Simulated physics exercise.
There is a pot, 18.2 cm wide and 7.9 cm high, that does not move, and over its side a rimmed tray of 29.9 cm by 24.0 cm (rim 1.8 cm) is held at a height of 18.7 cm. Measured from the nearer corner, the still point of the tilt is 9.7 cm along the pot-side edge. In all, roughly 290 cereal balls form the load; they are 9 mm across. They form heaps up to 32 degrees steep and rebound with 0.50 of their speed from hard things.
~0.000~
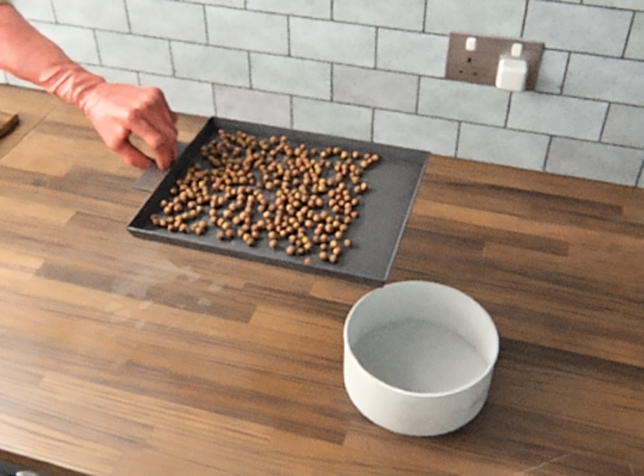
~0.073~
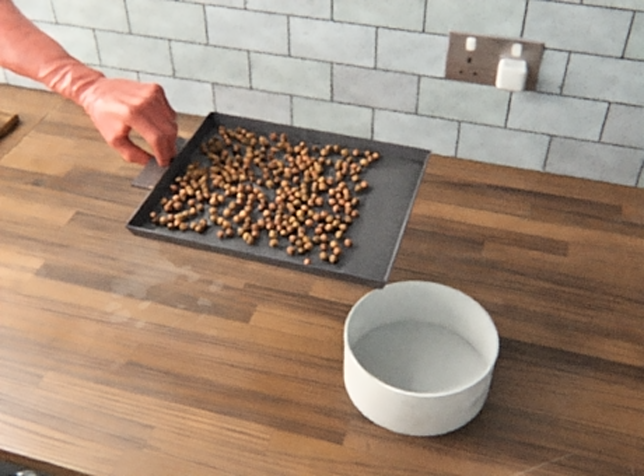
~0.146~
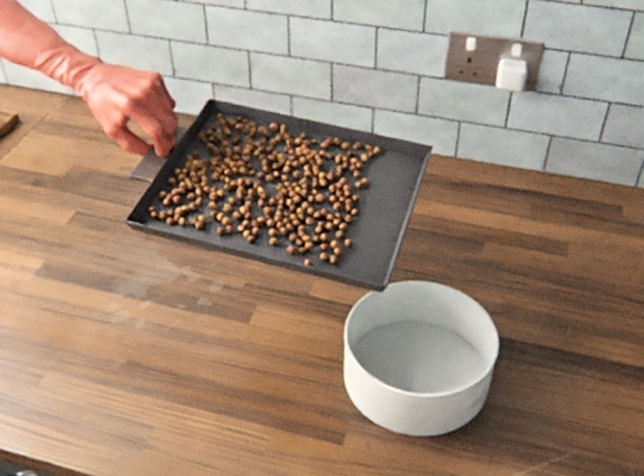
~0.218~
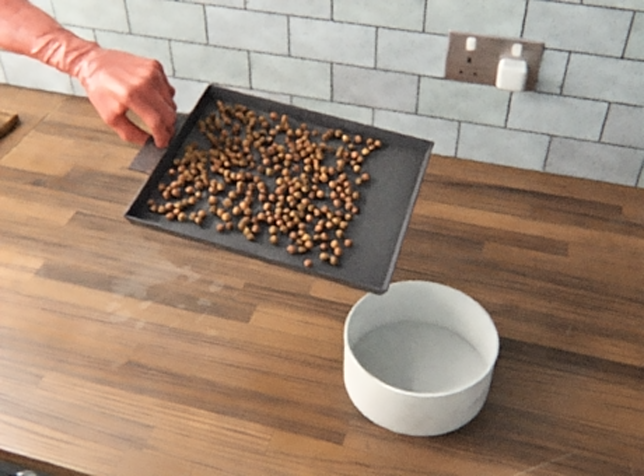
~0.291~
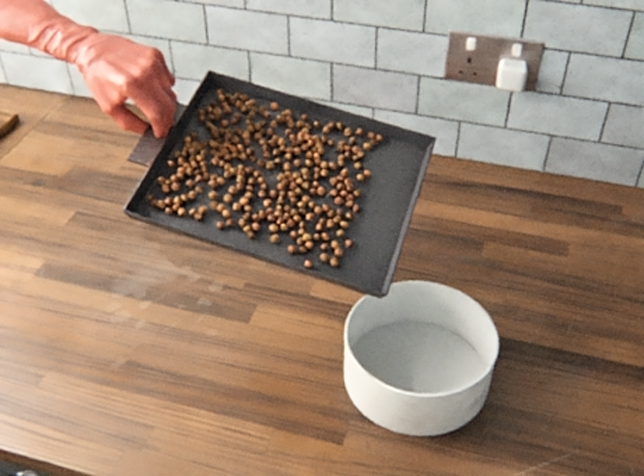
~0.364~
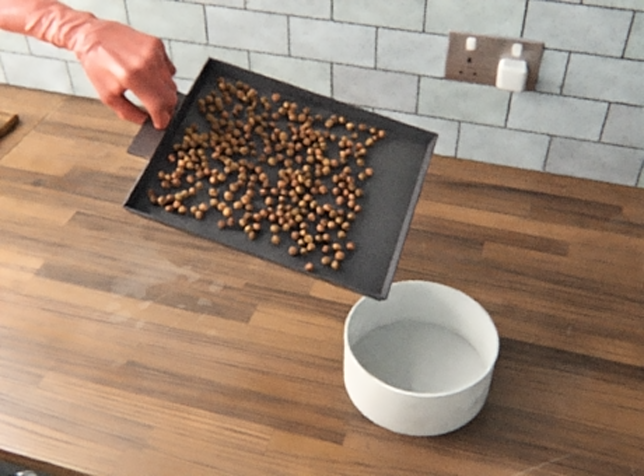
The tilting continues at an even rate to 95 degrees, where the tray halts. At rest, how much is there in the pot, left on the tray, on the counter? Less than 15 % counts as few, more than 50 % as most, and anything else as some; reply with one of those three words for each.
Here it is: Pot: Most, left on the tray: Few, counter: Some.
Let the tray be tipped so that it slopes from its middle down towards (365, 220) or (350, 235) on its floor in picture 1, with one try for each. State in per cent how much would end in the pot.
Approximately 70 percent, then 100 percent.
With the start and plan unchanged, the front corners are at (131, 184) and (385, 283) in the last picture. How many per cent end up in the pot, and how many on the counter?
Pot 95, counter 5.
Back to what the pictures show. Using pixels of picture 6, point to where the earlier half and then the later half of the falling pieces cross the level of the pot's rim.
Near (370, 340) at first, near (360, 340) afterwards.
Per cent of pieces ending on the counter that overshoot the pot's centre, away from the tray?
That works out to about 0 percent.
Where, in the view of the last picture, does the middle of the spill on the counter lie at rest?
The spill's middle ends up near (326, 417).
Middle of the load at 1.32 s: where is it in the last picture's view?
The middle of the load should be at about (344, 267) by then.
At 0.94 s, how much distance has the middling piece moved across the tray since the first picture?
13 cm.
Then, at 0.94 s, tilt 55 degrees; the tray holds 95 %, the pot 0 %.
Then, at 1.32 s, tilt 79 degrees; the tray holds 80 %, the pot 15 %.
After 1.79 s, tilt 95 degrees; the tray holds 5 %, the pot 60 %.
At rest (2.4 s), pot 70 %, tray 0 %, counter 30 %.
